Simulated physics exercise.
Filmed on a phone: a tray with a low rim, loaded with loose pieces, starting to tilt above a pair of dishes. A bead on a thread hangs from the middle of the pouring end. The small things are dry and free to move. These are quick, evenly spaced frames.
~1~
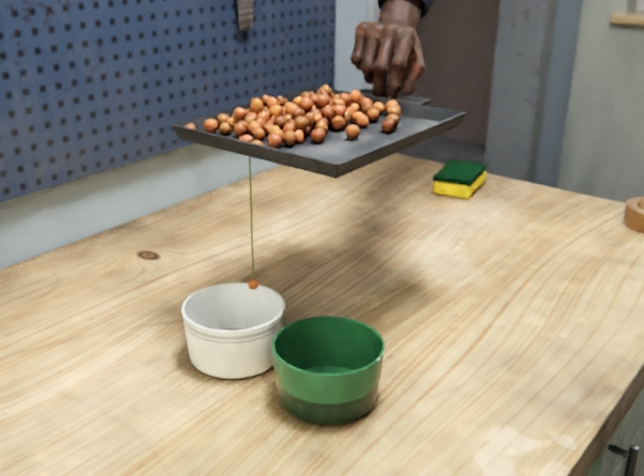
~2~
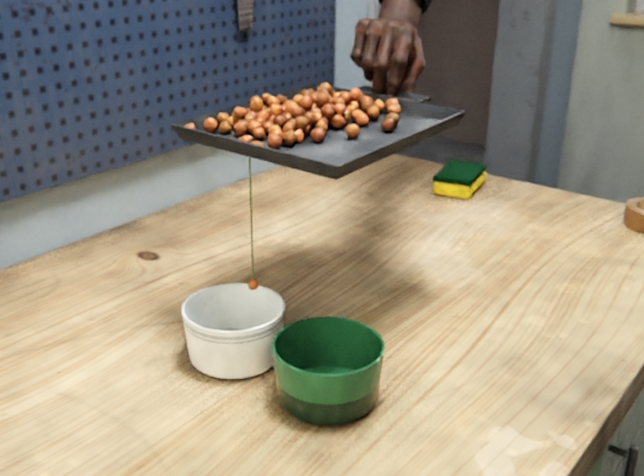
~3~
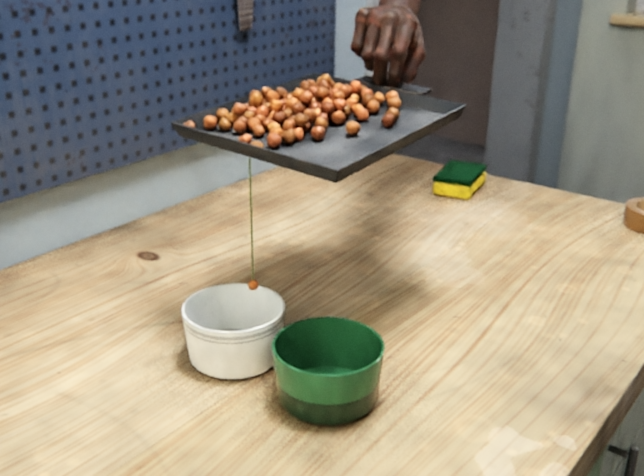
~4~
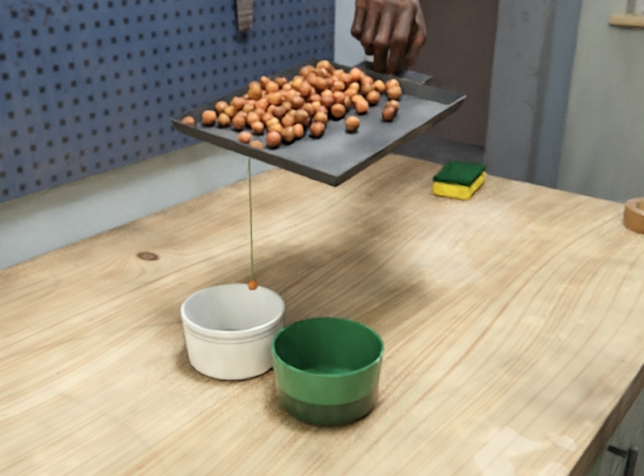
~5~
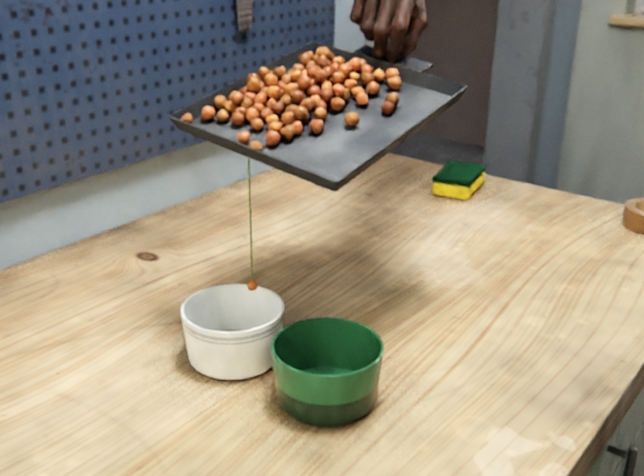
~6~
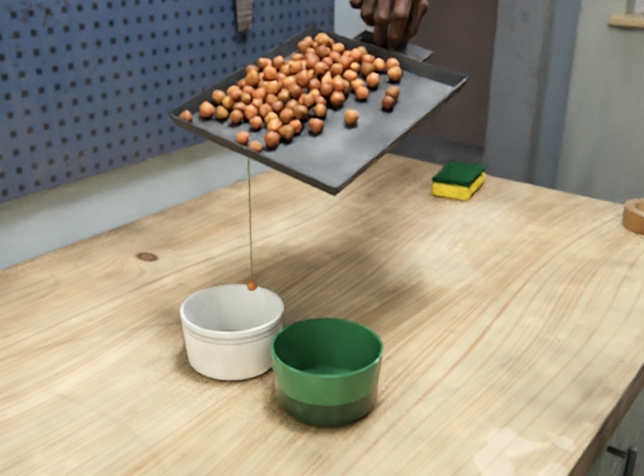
The clip shows a hand holding a dark tray of hazelnuts above a white dish and a green dish, with a bead hanging on a thread; the hand gradually tilts the tray, lifting its far side while the near right corner dips slightly.
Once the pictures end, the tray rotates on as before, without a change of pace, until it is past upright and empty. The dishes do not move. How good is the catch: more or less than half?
Caught overall: The larger part.
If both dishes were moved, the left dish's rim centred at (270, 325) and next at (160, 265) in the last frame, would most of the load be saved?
In turn: The larger part; the smaller part.
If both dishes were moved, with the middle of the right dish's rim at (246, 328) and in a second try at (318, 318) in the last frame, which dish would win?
At the first place the right one, at the second the right-hand dish.
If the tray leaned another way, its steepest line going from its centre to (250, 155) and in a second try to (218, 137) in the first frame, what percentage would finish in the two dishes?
Roughly 30 per cent, and 10 per cent.
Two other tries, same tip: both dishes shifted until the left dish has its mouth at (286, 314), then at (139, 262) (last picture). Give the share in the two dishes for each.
First some 60, then 0 per cent.
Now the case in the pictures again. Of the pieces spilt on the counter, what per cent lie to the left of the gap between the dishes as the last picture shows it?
Close to 60 per cent.
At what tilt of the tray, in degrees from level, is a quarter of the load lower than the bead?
Around 70° of tilt.
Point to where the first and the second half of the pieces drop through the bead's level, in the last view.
At about (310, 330), then at (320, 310).
Just after the last frame, tray tipped steeply; roughly two thirds on the tray; about a tenth in the right dish; just a few in the left dish; about a tenth outside both; about a tenth in the air.
A moment on, tray tipped past a quarter turn; roughly two thirds in the right dish; about a tenth in the left dish; roughly a quarter outside both; about a tenth in the air.
Further on, tray tipped past a quarter turn; roughly two thirds in the right dish; about a tenth in the left dish; roughly a quarter outside both; just a few in the air.
When it is over, tray tipped past a quarter turn; roughly two thirds in the right dish; about a tenth in the left dish; roughly a quarter outside both; just a few in the air.
